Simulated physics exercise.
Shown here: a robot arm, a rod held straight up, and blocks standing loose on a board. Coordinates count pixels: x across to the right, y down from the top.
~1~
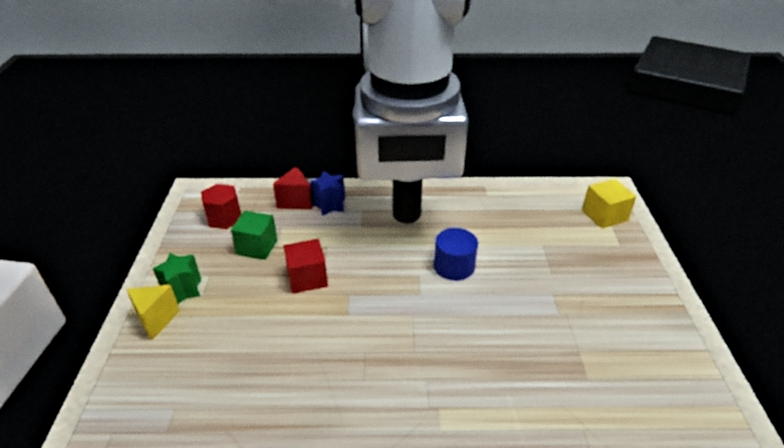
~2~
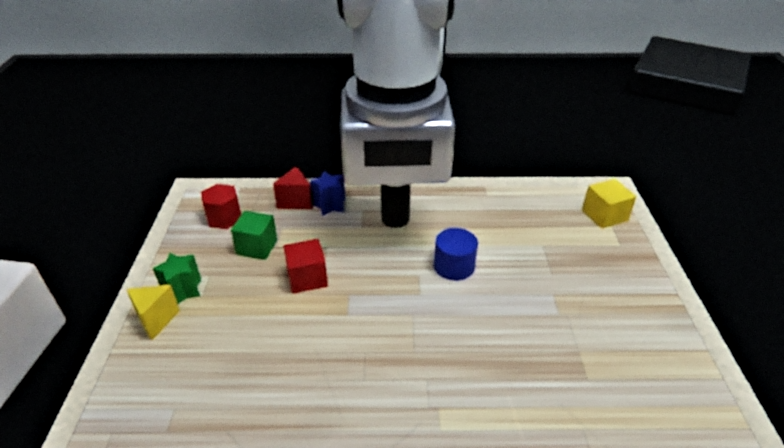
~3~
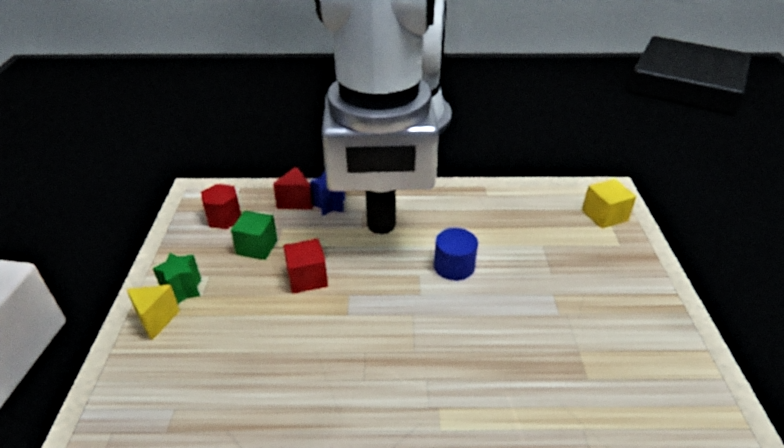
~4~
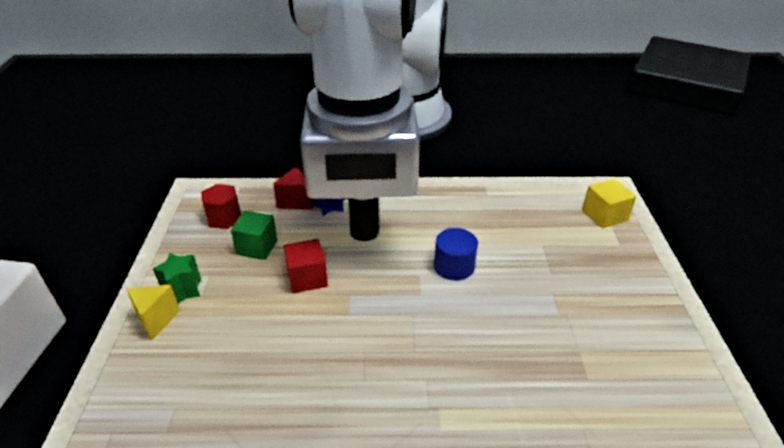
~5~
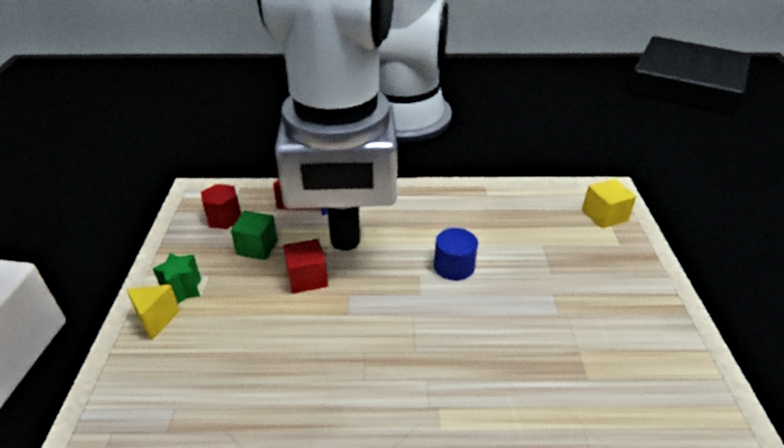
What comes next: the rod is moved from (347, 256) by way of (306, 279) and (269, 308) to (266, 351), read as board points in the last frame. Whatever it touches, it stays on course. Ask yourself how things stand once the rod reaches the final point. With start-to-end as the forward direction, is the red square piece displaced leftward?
Answer: No.
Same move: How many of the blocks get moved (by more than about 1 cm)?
My best guess is that a single block moves over 1 cm.
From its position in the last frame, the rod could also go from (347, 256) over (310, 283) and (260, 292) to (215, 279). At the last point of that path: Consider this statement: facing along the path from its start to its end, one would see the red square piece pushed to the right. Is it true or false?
My answer: False.
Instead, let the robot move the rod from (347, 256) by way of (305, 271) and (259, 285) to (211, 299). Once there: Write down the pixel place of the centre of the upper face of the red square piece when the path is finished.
Expect it around (251, 286).
The first path, step by step. One third of the way, rod (304, 265); red square piece (274, 272), turned 20° anticlockwise.
Two thirds of the way, rod (265, 295); red square piece (233, 306), turned 25° anticlockwise.
At the end, rod (262, 337); green square piece in place; red square piece (219, 325).
